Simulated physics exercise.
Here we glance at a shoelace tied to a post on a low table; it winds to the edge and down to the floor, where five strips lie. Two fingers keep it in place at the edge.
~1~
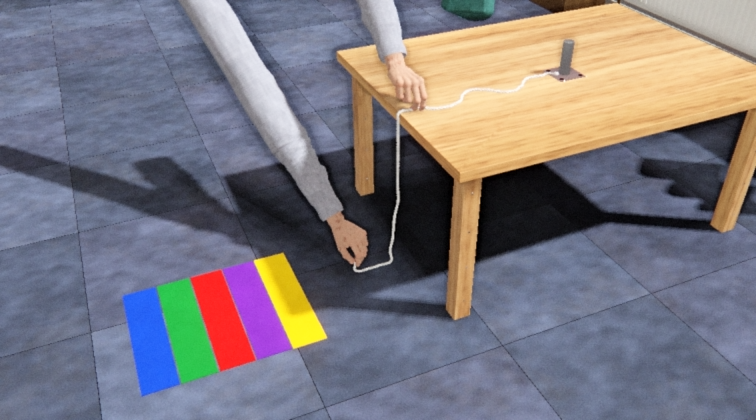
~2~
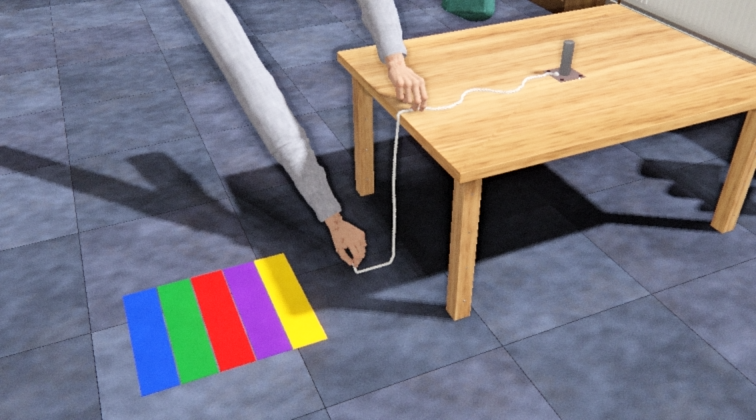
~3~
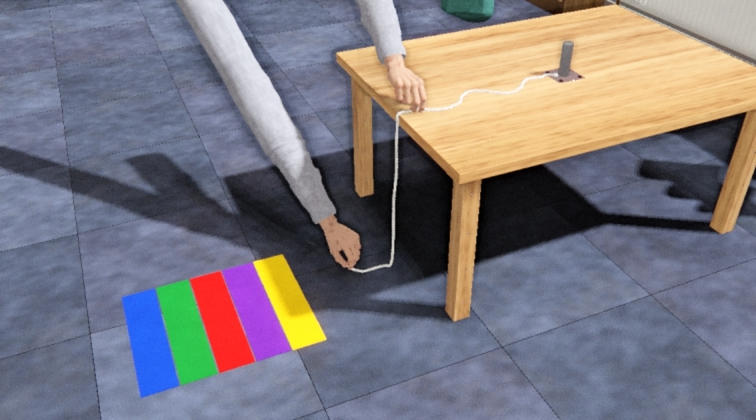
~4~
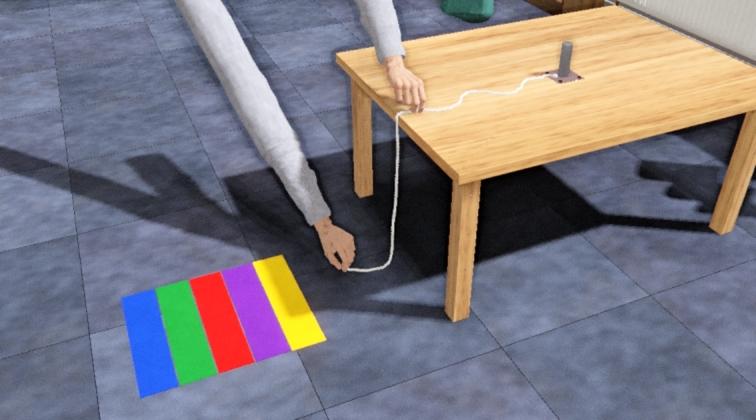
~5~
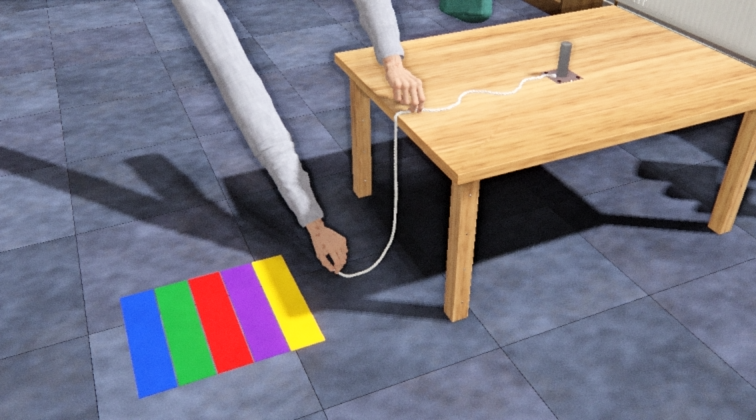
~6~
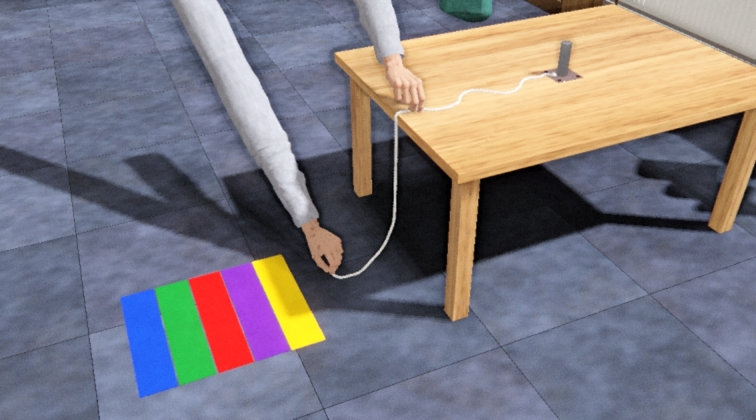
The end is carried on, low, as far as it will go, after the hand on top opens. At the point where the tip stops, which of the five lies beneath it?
The red strip lies beneath it.
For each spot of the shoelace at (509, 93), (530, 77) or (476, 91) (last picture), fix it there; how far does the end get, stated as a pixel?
First try around (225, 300), second around (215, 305), third around (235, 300).
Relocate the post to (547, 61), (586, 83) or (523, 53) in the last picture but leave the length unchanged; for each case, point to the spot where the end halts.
Going through the tries, you get (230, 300), then (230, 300), then (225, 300).
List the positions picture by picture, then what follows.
The first picture shows end (355, 263); yellow (302, 326); purple (267, 336); red (232, 347); green (195, 358); blue (156, 370).
The second picture shows end (353, 264); shoelace through (529, 78) (486, 90) (439, 109) (396, 141) (394, 202) (394, 254).
The third picture shows end (348, 266).
The fourth picture shows end (342, 268); shoelace through (528, 80) (484, 92) (437, 110) (398, 142) (395, 203) (391, 256).
The fifth picture shows end (335, 270).
The sixth picture shows end (330, 271); shoelace through (527, 79) (483, 91) (436, 110) (396, 141) (395, 203) (377, 254).
Soon after, end near (268, 288); over yellow.
Then, end near (234, 298); over purple.
At full stretch, end near (213, 304); over red. The red one.
